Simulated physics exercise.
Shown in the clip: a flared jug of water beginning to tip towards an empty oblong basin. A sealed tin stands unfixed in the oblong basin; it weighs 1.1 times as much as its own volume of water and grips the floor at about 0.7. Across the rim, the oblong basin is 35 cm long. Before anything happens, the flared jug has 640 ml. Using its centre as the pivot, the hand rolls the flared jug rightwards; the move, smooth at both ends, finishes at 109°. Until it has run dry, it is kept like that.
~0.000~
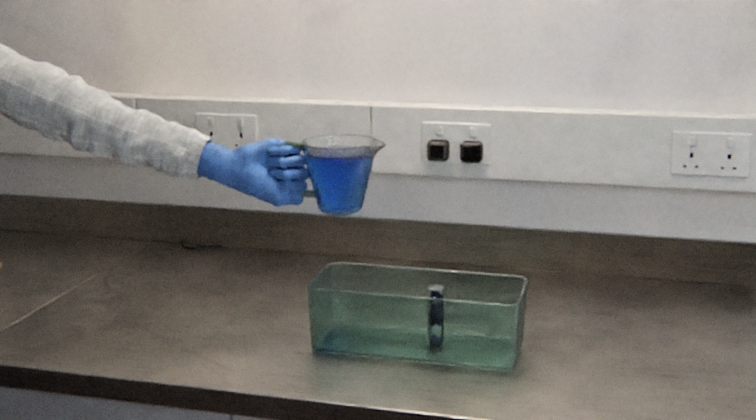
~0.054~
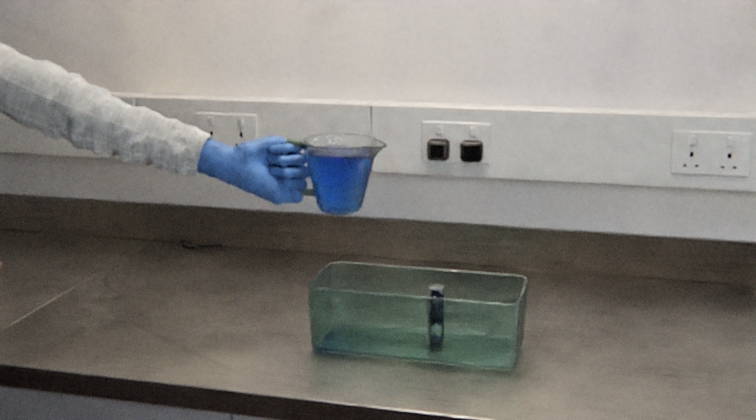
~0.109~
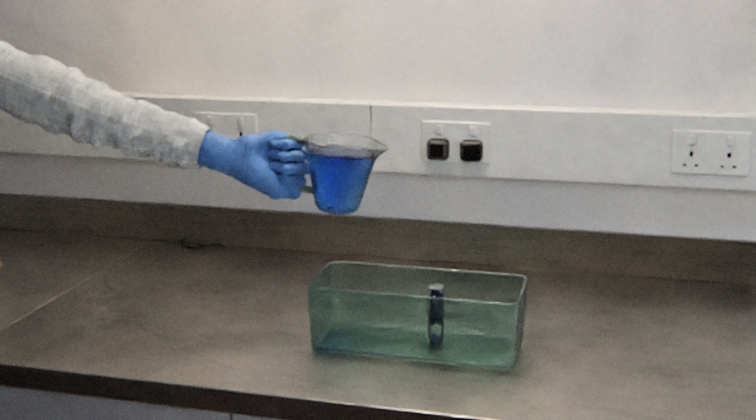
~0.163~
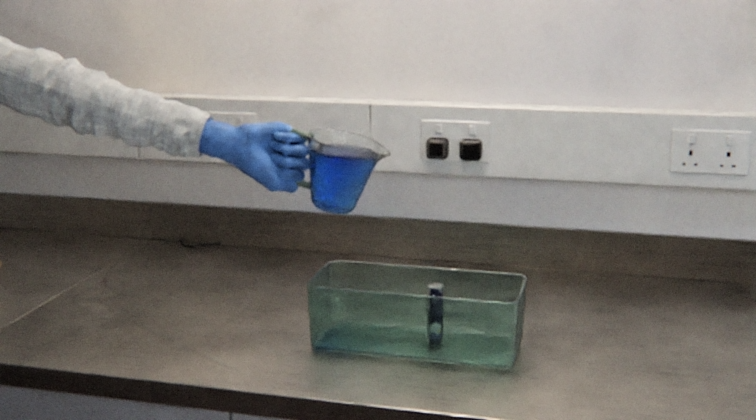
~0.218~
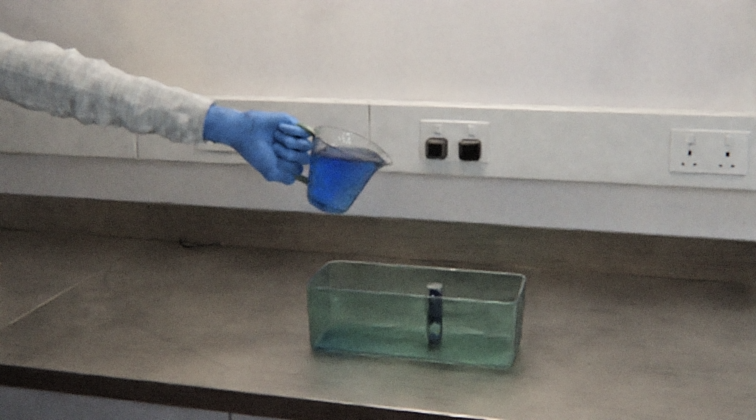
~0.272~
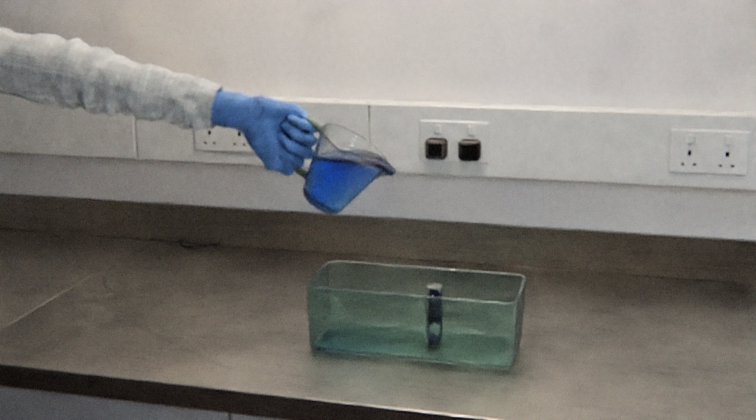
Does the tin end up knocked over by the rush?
Yes: Tipped over.
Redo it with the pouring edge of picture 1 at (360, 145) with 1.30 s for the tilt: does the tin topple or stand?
After that, the tin stays vertical.
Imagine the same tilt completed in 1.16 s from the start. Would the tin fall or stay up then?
The tin tips over.
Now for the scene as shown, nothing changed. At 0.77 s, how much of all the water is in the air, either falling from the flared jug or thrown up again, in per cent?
Estimated airborne part: Roughly 12 per cent.
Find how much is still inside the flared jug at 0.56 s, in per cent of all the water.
I'd put it near 40 percent.
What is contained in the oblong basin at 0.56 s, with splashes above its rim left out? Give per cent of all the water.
About 26 per cent.
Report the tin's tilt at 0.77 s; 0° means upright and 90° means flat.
Looks like some 5 degrees from vertical upright.
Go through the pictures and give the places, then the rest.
It leans 0°; its right rim is at (385, 145); the water meets the walls at (309, 150) and (374, 153); the oblong basin's rim runs from (319, 275) to (523, 292); the tin's top is at (436, 290), in the first picture.
It leans 1°; its right rim is at (386, 145); the water meets the walls at (310, 149) and (374, 153), in the second picture.
It leans 6°; its right rim is at (388, 149); the water meets the walls at (311, 147) and (376, 154), in the third picture.
It leans 13°; its right rim is at (391, 154); the water meets the walls at (314, 147) and (379, 156), in the fourth picture.
It leans 22°; its right rim is at (393, 163); the water meets the walls at (315, 150) and (385, 159), in the fifth picture.
It leans 32°; its right rim is at (394, 174); the water meets the walls at (317, 156) and (387, 166); 2 per cent is over the edge, in the sixth picture.
After 0.56 s the tilt is 94° and 40 per cent is still to pour; the tin stands where it began.
After 0.77 s the tilt is 109° and 3 per cent is still to pour; the tin leans 6°.
After 1.00 s the tilt is 109° and 0 per cent is still to pour; the tin lies on its side.
After 1.24 s the tilt is 109° and 0 per cent is still to pour; the tin lies on its side.
In the end the tin lies on its side.
